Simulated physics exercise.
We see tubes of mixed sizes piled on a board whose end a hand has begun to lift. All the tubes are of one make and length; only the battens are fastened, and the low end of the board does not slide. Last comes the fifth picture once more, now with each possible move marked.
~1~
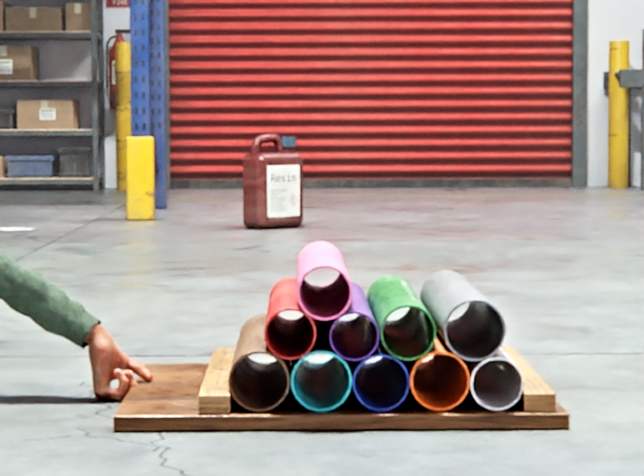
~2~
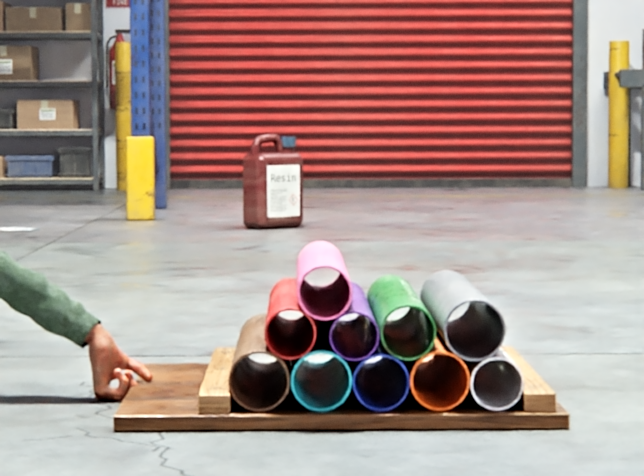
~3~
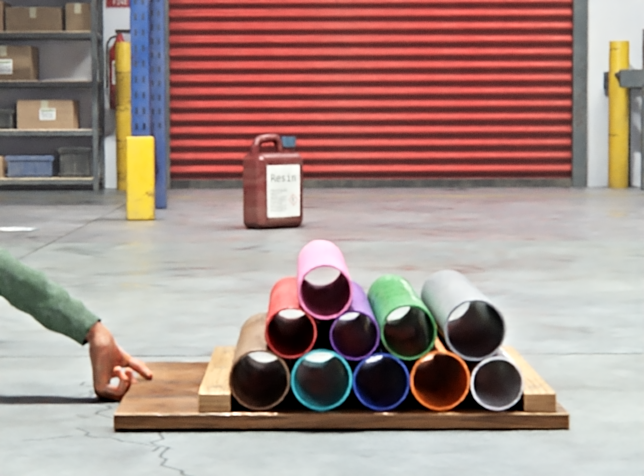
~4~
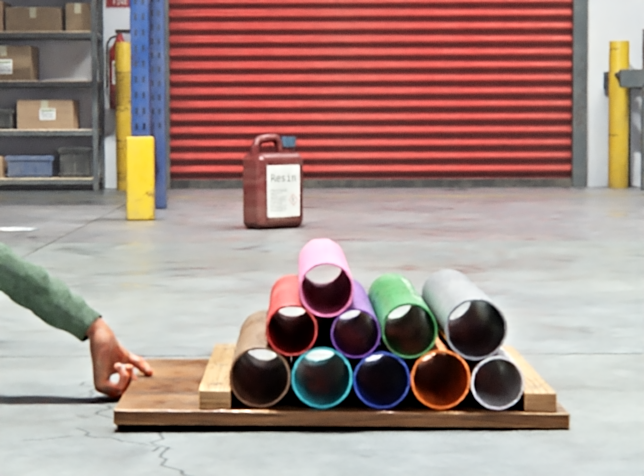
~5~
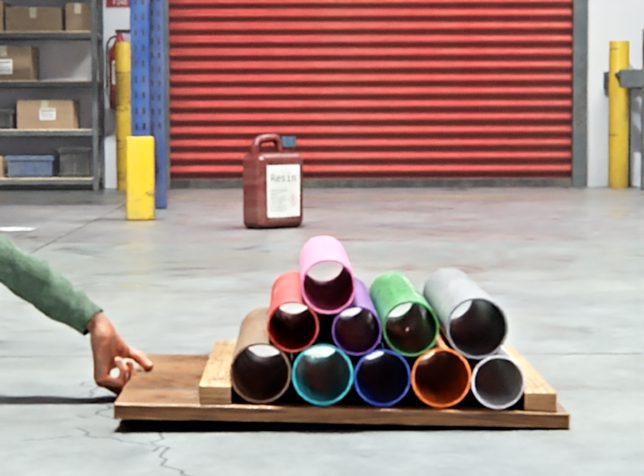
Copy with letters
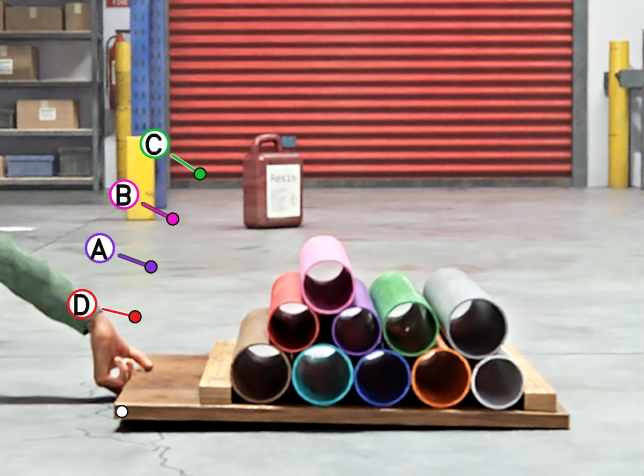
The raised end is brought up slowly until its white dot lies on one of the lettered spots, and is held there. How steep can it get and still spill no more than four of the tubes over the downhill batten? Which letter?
Mark B is as high as it can go.
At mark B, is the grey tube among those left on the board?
The grey tube: No.
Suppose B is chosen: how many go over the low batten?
At B the number is one.
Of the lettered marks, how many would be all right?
Three of the four.
On the marked copy, A at (151, 267); B at (172, 219); C at (200, 174); D at (135, 317); the white dot at (122, 412).
With B. Early on, board at 16°.
Further on, board at 27°.
At the end, board at 27°, one over the low batten (grey).
As for the rest, A none over the low batten; C five over the low batten; D none over the low batten.
